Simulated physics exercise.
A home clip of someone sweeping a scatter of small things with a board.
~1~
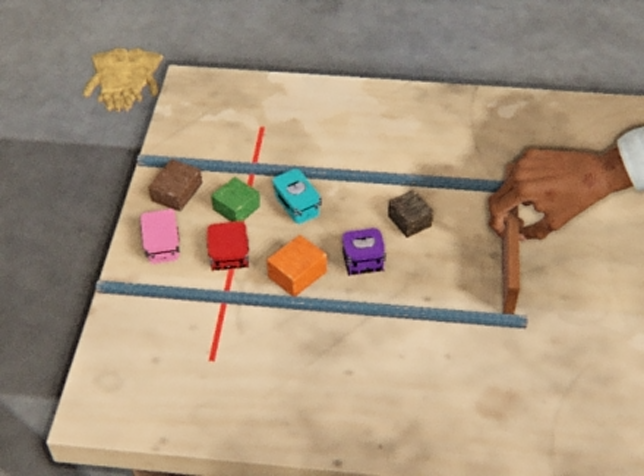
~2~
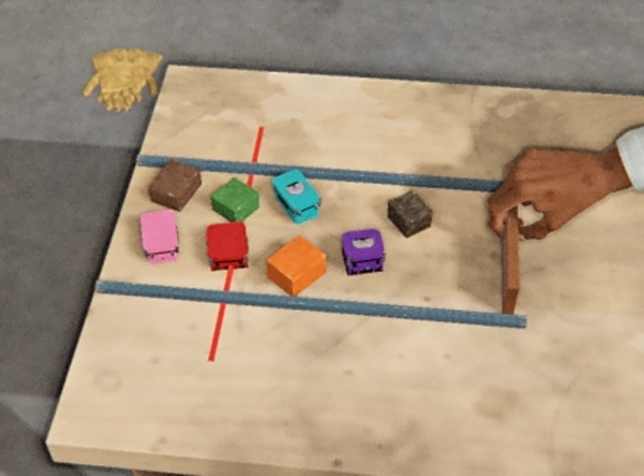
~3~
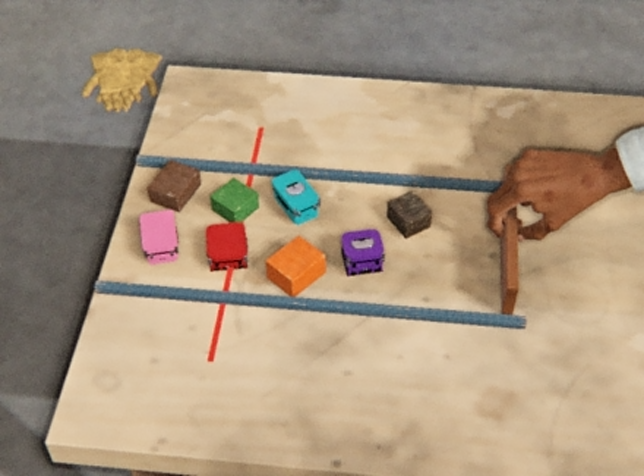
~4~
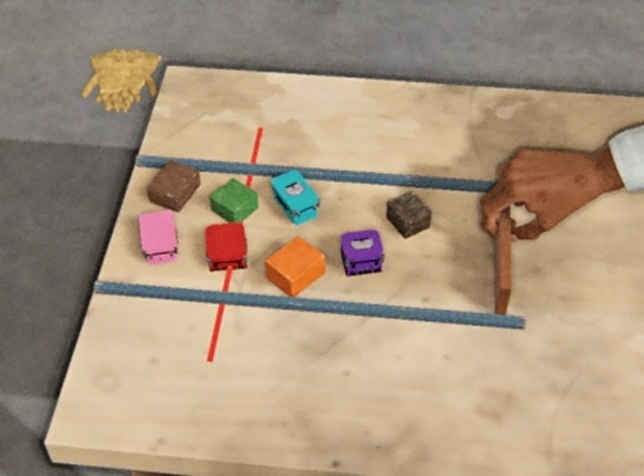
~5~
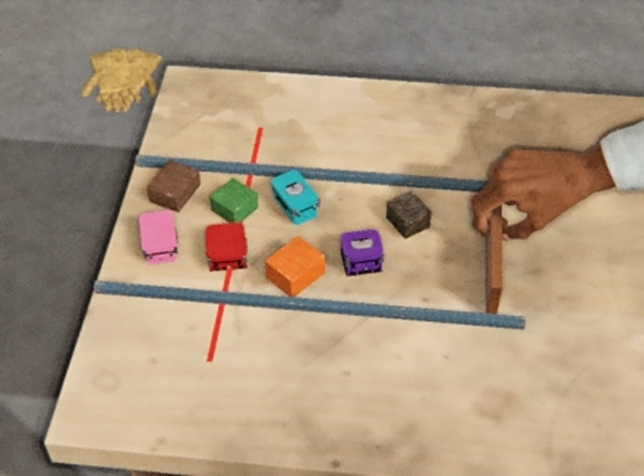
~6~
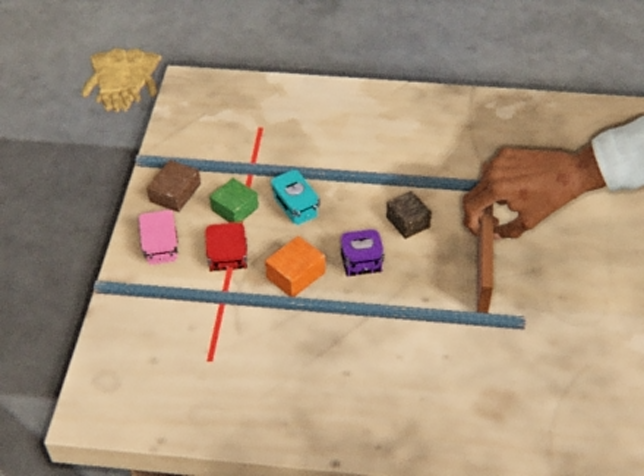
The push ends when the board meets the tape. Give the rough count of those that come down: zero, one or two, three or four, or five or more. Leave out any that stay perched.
Outcome: The number that fall off is zero.
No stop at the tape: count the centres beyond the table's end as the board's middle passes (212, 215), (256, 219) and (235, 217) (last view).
Place by place, 1, 0 and 0.
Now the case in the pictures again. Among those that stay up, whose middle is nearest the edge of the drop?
The brown block ends nearest.
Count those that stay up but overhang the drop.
1 of them.
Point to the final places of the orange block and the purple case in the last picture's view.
About (209, 268), and the other about (218, 228).
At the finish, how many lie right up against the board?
It touches 3.
Soon after, none off yet; pink case at rest near (159, 238); brown block at rest near (174, 186); green block at rest near (234, 202).
After that, none off yet; pink case at rest near (159, 238); brown block at rest near (172, 185); green block displaced about its own width near (203, 202).
In the end, the number that fall off is zero.
